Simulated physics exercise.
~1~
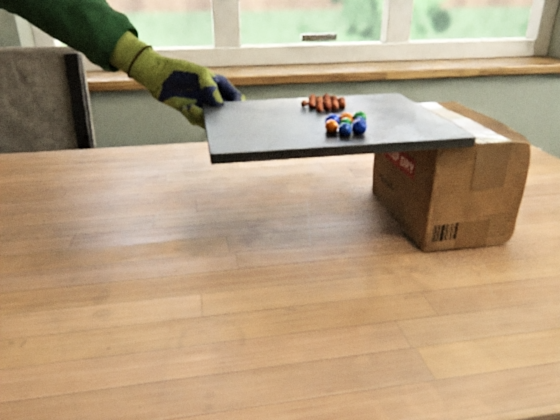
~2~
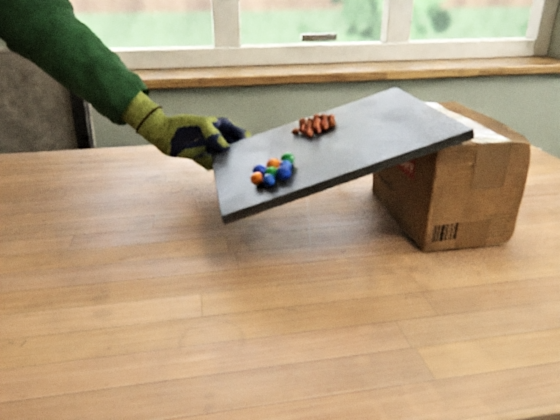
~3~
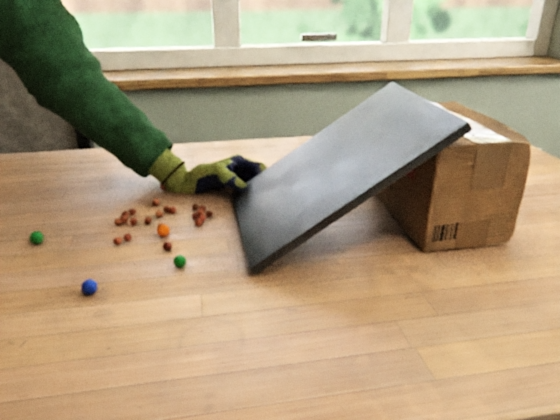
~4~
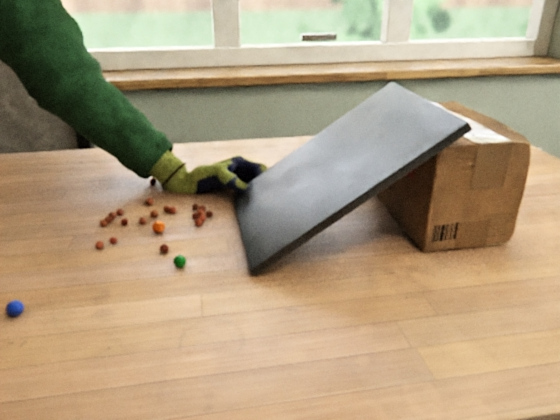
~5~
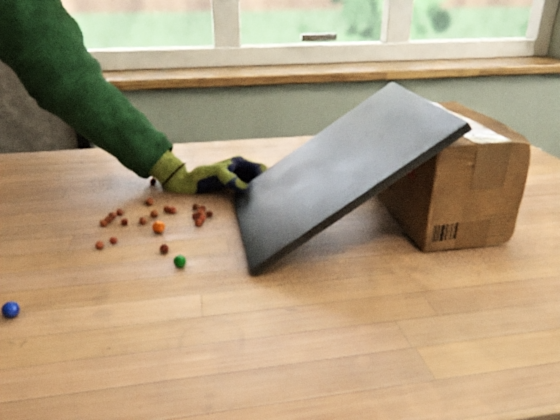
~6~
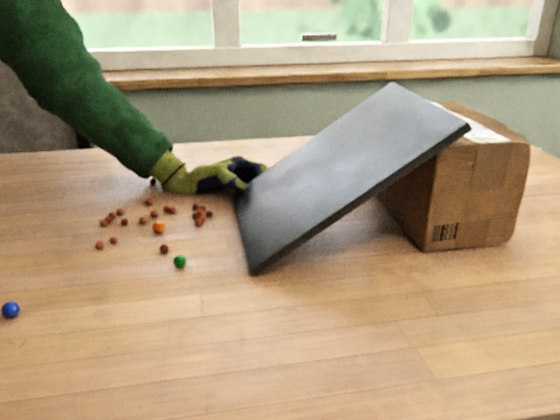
A dark gray board rests with its right end on a cardboard box and its left end in a gloved hand, above a light wooden table seen from the side near a window. Small reddish-brown pieces sit toward the back of the board, with blue, green and orange balls in front. The green-sleeved arm lowers its end, and both groups slide left down the slope. Once the board's edge meets the table, everything spills off. The brown pieces scatter close by, while a blue ball rolls farther, stopping near the left edge of view, and a green and an orange one stay nearer the board.
